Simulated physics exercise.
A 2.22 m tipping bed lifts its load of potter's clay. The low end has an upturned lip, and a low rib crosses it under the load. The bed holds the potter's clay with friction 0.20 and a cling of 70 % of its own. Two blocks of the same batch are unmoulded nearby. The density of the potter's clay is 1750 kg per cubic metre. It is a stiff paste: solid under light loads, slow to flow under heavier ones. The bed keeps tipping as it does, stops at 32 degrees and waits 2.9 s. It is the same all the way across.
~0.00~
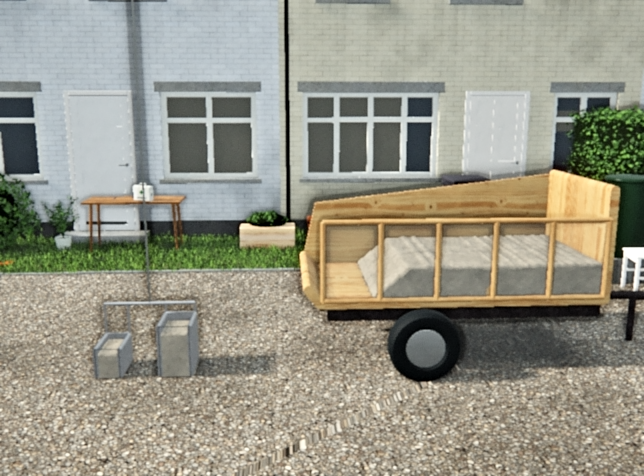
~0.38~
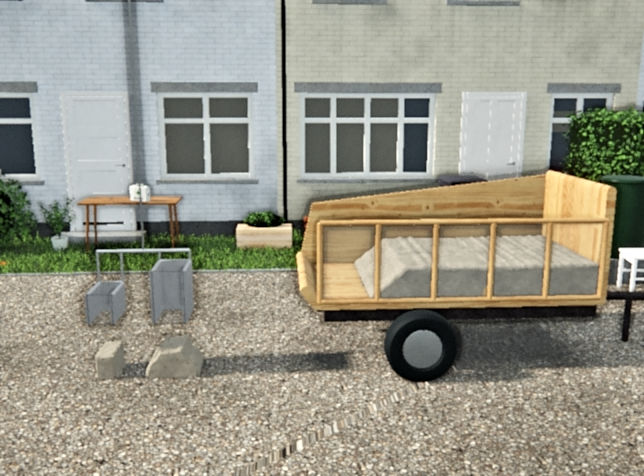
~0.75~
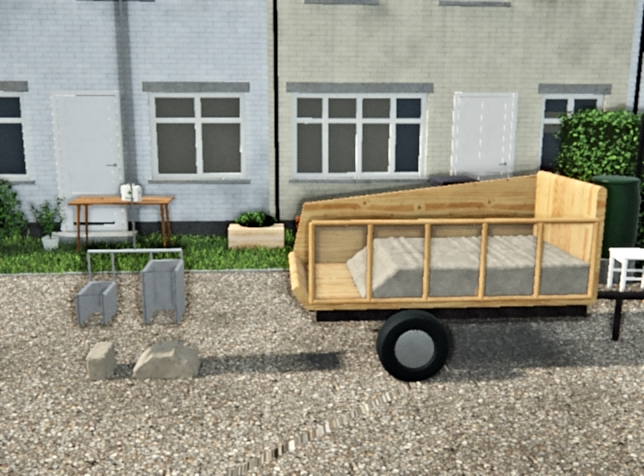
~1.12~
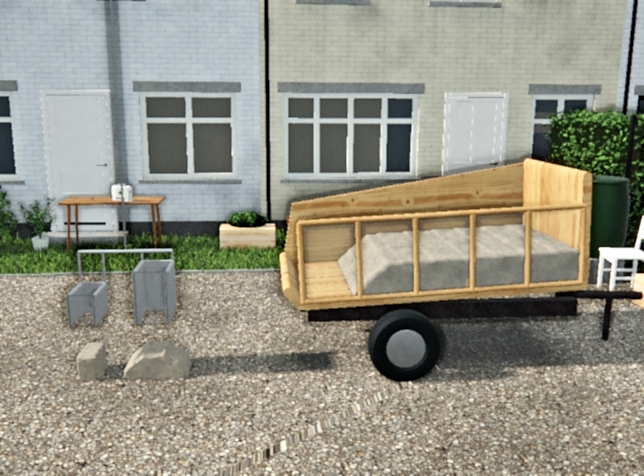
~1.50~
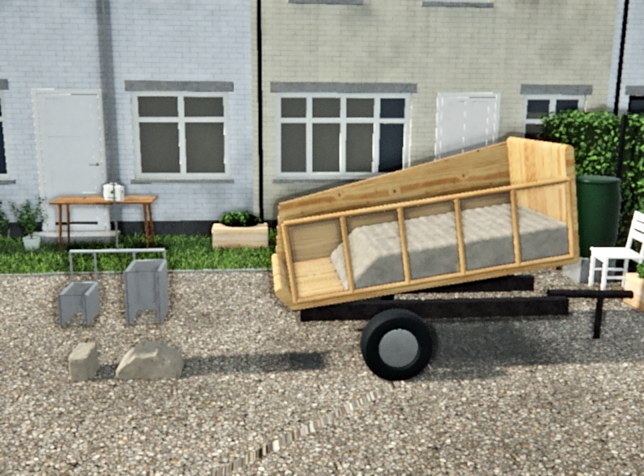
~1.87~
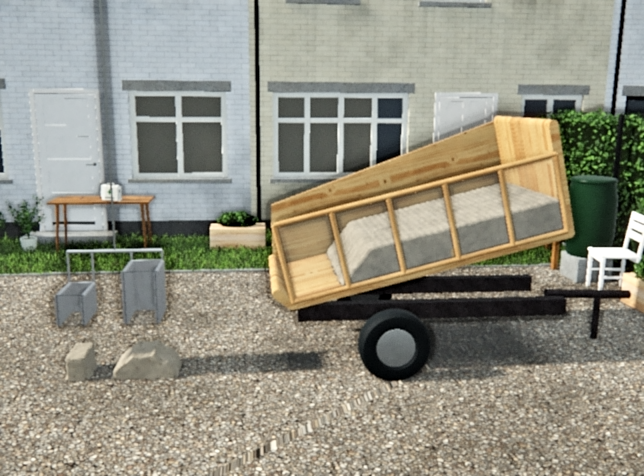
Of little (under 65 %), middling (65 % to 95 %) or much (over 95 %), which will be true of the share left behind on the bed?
It comes out little: Under 65 %.
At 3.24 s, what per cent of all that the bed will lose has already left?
Some 0 per cent.
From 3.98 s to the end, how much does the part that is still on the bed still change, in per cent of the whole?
Some 25 per cent.
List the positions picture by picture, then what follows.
The first picture shows top of the high end at (611, 191), tilt 0 degrees; front end of the potter's clay at (377, 295); test blocks 20 cm, 36 cm high (left to right).
The second picture shows top of the high end at (607, 192), tilt 0 degrees; front end of the potter's clay at (374, 296); test blocks 20 cm, 23 cm high (left to right).
The third picture shows top of the high end at (598, 192), tilt 0 degrees; front end of the potter's clay at (366, 296); test blocks 19 cm, 20 cm high (left to right).
The fourth picture shows top of the high end at (583, 177), tilt 3 degrees; front end of the potter's clay at (357, 293); test blocks 19 cm, 20 cm high (left to right).
The fifth picture shows top of the high end at (564, 151), tilt 8 degrees; front end of the potter's clay at (348, 288); test blocks 19 cm, 20 cm high (left to right).
The sixth picture shows top of the high end at (549, 126), tilt 14 degrees; front end of the potter's clay at (344, 283); test blocks 19 cm, 20 cm high (left to right).
By 2.50 s, the tilt is 23 degrees and 100 % is on the bed.
By 3.24 s, the tilt is 32 degrees and 99 % is on the bed.
By 3.98 s, the tilt is 32 degrees and 68 % is on the bed.
By 4.72 s, the tilt is 32 degrees and 49 % is on the bed.
By 6.16 s, at the end, the tilt is 32 degrees and 44 % is on the bed.
